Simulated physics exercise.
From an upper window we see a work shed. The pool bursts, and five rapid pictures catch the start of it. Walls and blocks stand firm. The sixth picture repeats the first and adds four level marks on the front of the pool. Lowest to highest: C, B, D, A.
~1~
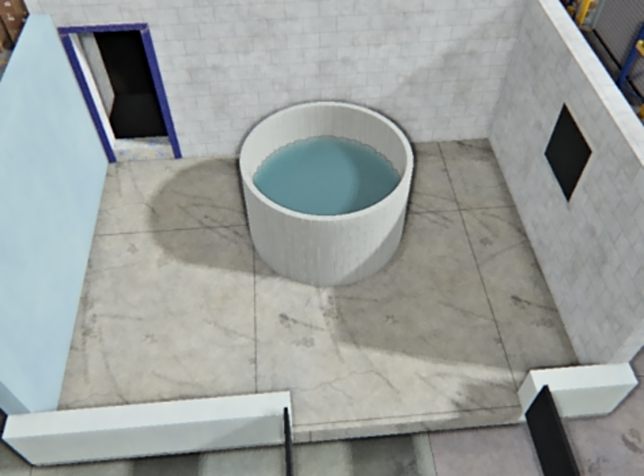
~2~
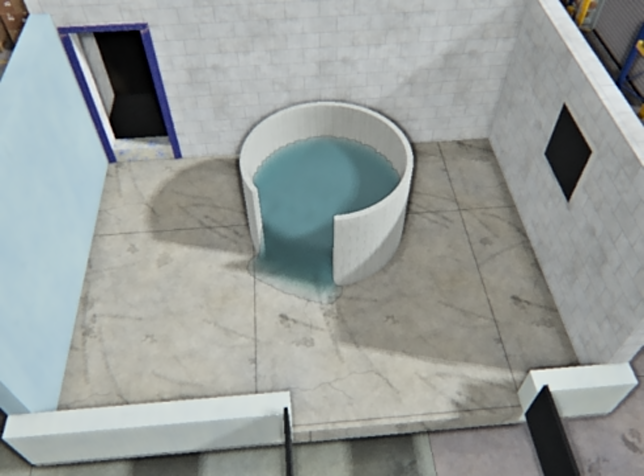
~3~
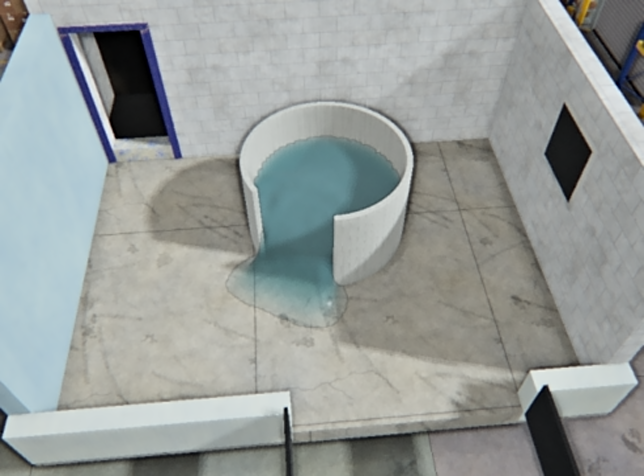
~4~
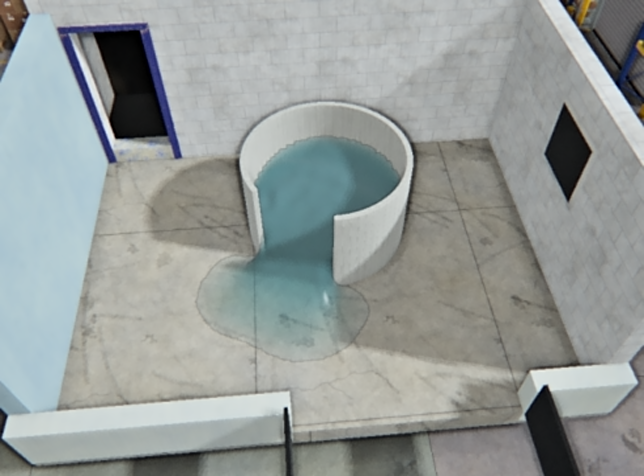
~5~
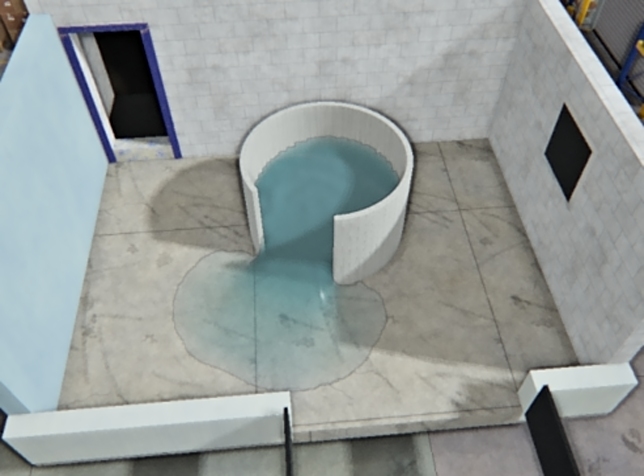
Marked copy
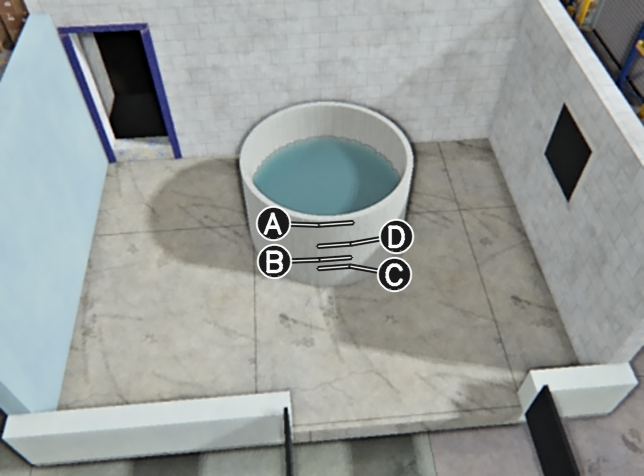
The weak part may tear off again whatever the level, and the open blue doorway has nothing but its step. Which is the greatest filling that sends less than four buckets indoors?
Go for D.
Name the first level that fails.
A it is.
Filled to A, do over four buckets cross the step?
Yes, it does.
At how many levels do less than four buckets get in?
Three of them.
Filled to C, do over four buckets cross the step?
No, not at all.
On the marked copy, A at (335, 223); B at (334, 258); C at (334, 267); D at (334, 245); from the bottom up C, B, D, A.
With A, about 12 bucketfuls get in.
With B, nothing gets over.
With C, nothing gets over.
With D, a bucket or two gets in.
